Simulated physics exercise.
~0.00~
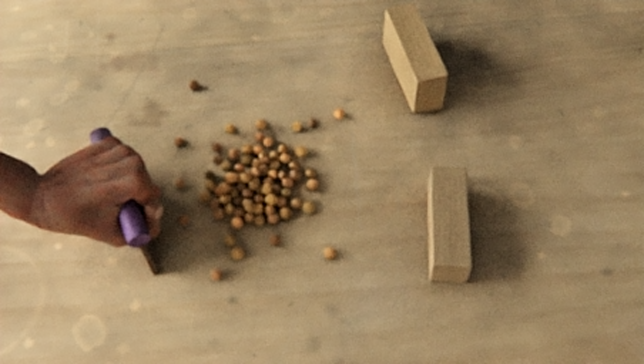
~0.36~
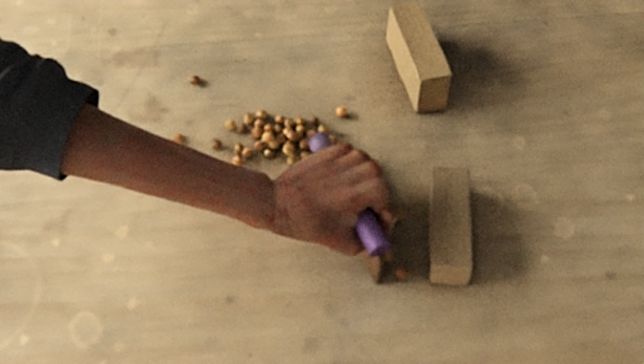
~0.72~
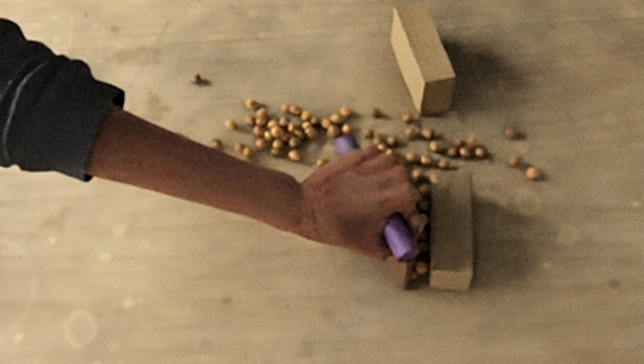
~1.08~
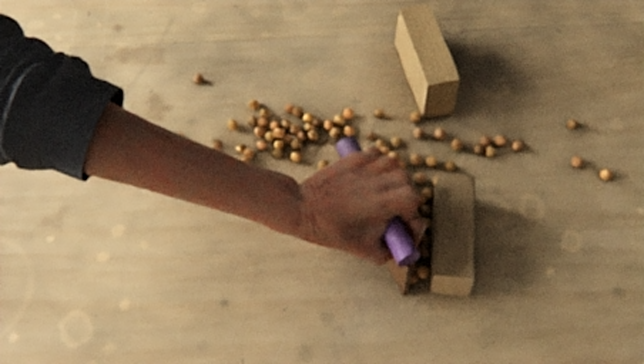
A hand gripping a scraper with a purple handle starts at the left of a loose pile of small round wooden beads on a pale tabletop. It sweeps the scraper to the right, toward two wooden blocks standing apart with a gap between them. The blade carries part of the pile up to the nearer block, while many beads stay clustered behind the hand. Some beads spread toward the gap, and a few roll through it. The scraper stops against the near block, with most beads still short of the blocks and a few lying beyond.
